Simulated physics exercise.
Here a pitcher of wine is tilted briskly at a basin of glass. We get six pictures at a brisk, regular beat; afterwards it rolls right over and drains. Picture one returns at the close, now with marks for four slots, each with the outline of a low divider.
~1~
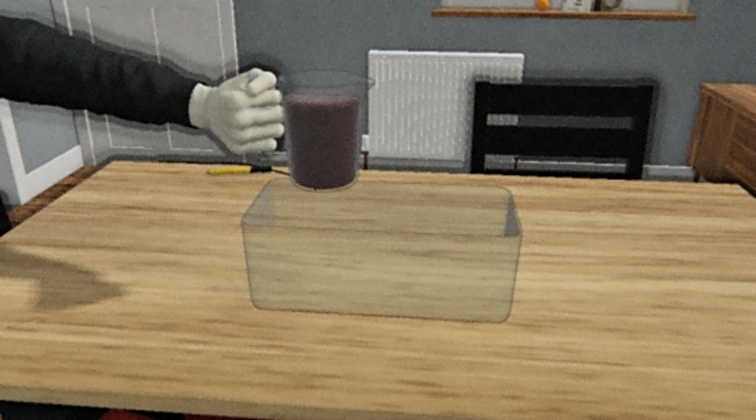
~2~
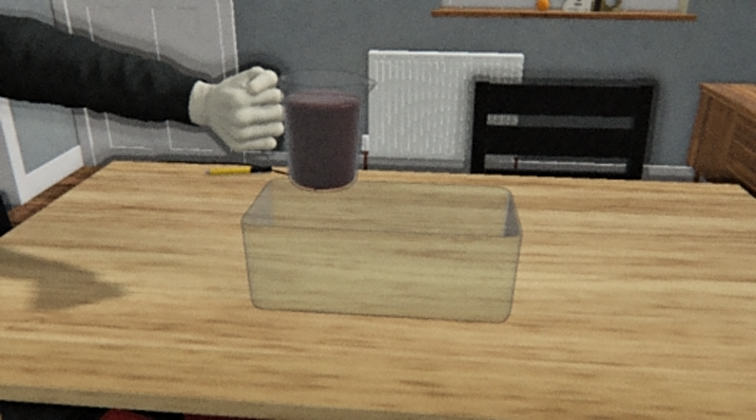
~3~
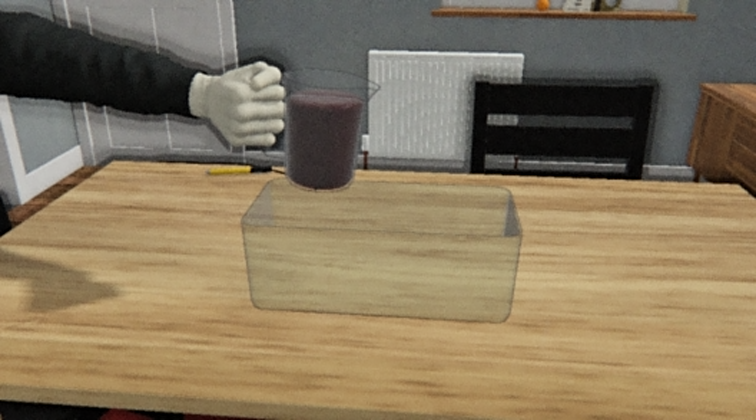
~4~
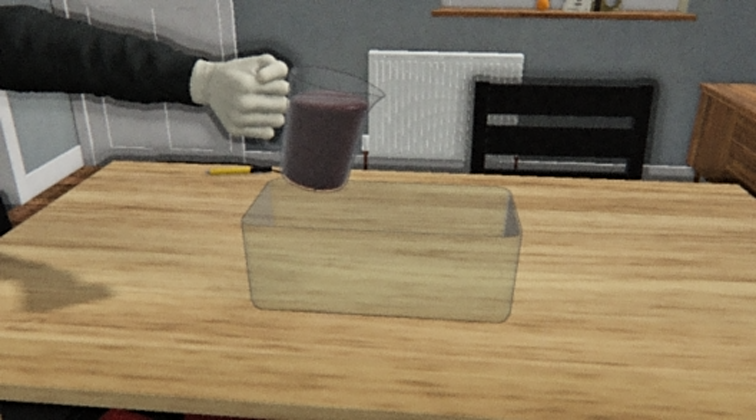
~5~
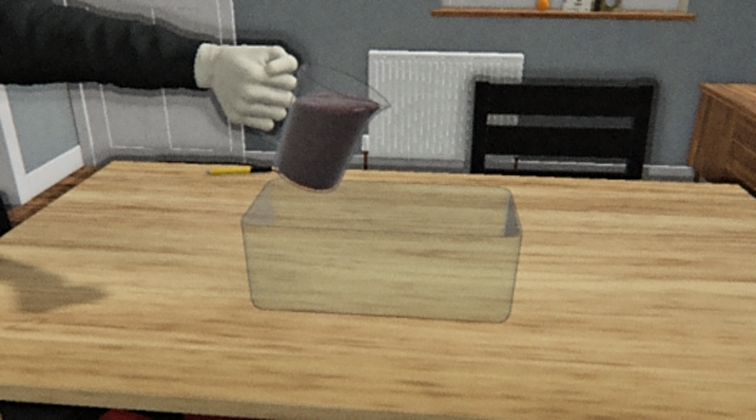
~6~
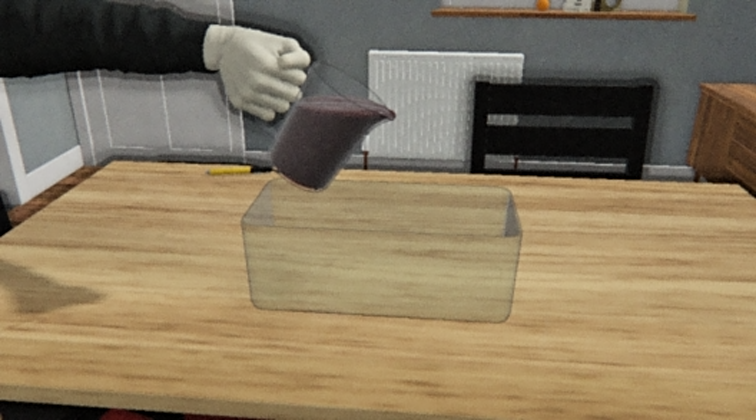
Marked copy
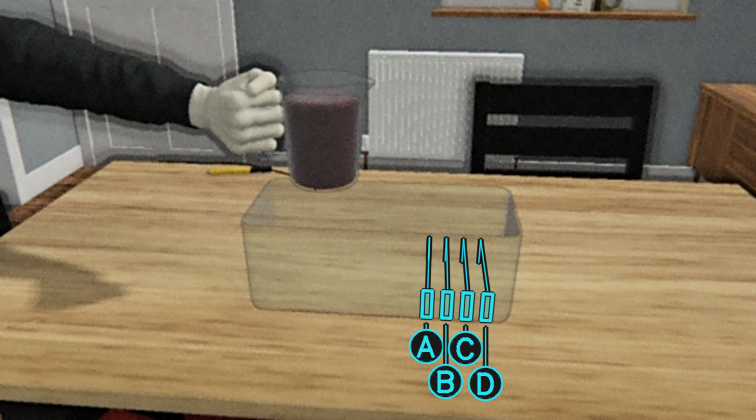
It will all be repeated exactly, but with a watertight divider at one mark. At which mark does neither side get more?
A works best here.
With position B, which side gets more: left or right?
More ends on the left.
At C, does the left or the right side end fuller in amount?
The left one.
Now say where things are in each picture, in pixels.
The first frame shows upright, lip at (374, 82); basin from (252, 304) to (510, 319); nothing has left yet.
The second frame shows upright, lip at (375, 83); nothing has left yet.
The third frame shows tipped about 6°, lip at (379, 87); nothing has left yet.
The fourth frame shows tipped about 13°, lip at (384, 95); nothing has left yet.
The fifth frame shows tipped about 22°, lip at (389, 105); nothing has left yet.
The sixth frame shows tipped about 33°, lip at (393, 118); nothing has left yet.
On the marked copy, A at (426, 324); B at (445, 325); C at (465, 326); D at (485, 327).
For position A, about 52 % ends left of the wall and 48 % right of it.
For position B, about 90 % ends left of the wall and 8 % right of it.
For position C, about 90 % ends left of the wall and 8 % right of it.
For position D, about 93 % ends left of the wall and 7 % right of it.
